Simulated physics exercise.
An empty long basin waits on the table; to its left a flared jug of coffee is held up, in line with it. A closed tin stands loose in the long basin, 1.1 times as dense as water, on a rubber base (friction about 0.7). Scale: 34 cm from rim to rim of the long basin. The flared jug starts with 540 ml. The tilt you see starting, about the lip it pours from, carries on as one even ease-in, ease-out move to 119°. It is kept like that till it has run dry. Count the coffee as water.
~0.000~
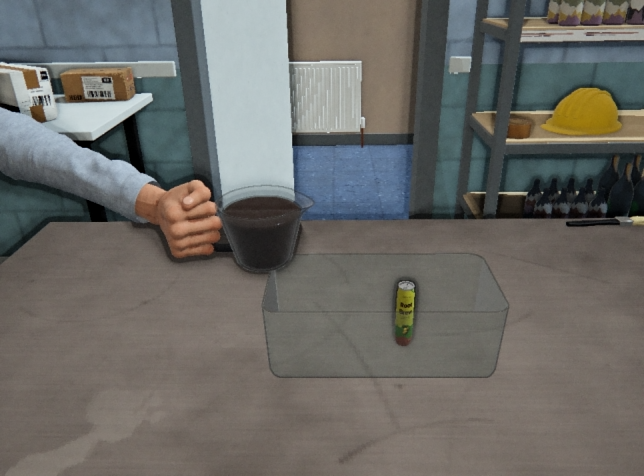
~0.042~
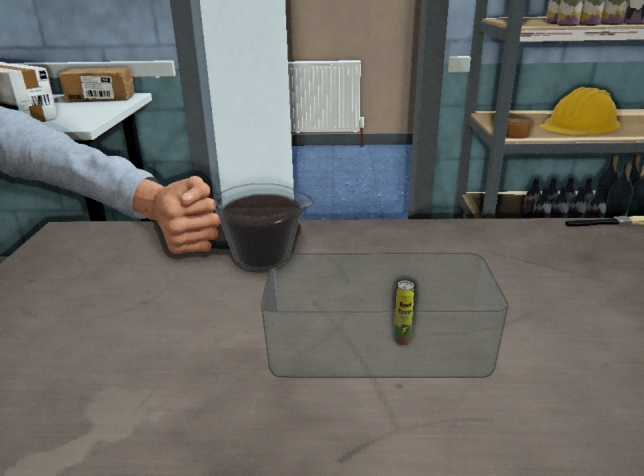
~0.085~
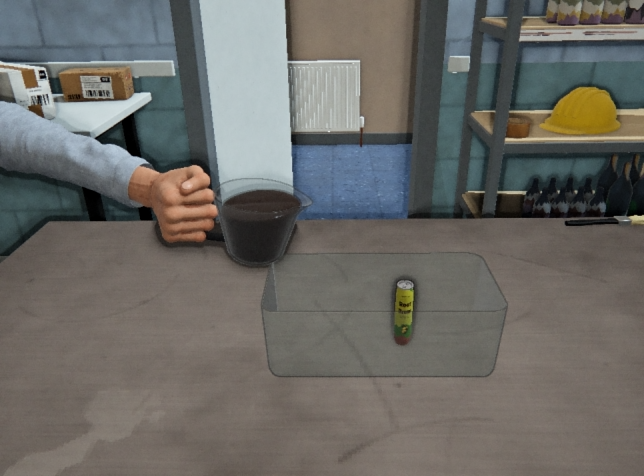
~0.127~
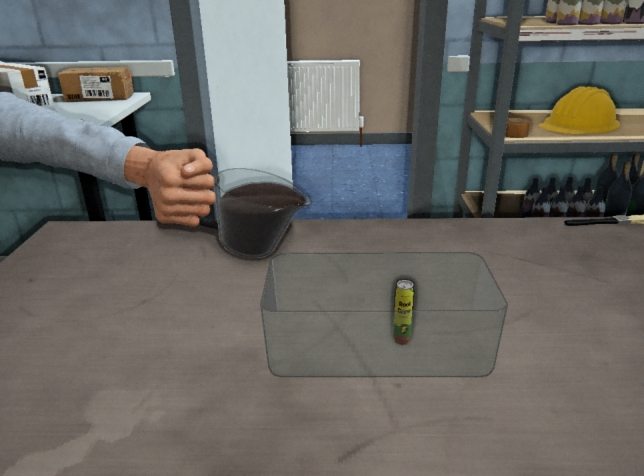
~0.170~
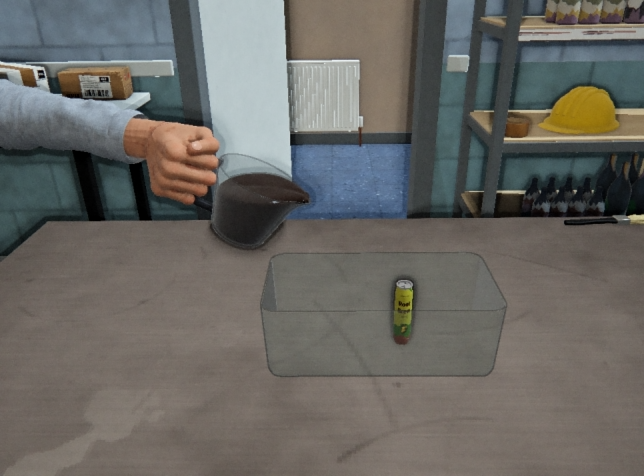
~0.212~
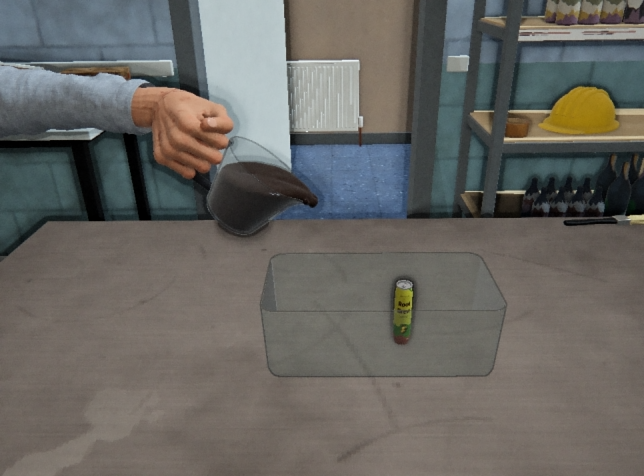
The footage shows a hand holding a flared jug of dark liquid to the left of a clear long basin containing a small upright can, then steadily tilting the jug to the right while the basin and can stay still.
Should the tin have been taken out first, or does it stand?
The tin falls.
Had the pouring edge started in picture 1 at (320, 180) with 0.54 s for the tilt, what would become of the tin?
Then it falls.
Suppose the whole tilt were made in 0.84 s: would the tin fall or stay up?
Then it goes over.
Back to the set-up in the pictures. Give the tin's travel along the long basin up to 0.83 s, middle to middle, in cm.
Some 7 cm.
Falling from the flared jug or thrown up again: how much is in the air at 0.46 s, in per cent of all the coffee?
Near 56 in a hundred.
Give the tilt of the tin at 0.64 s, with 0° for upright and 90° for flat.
About 65°.
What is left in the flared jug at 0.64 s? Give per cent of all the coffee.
Some 0 per cent.
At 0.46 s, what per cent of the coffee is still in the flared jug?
Some 34 per cent.
By 0.46 s the tilt is 113° and 33 per cent is still to pour; the tin stands where it began.
By 0.64 s the tilt is 119° and 0 per cent is still to pour; the tin lies on its side.
By 0.83 s the tilt is 119° and 0 per cent is still to pour; the tin lies on its side.
By 1.04 s the tilt is 119° and 0 per cent is still to pour; the tin lies on its side.
At rest the tin lies on its side.
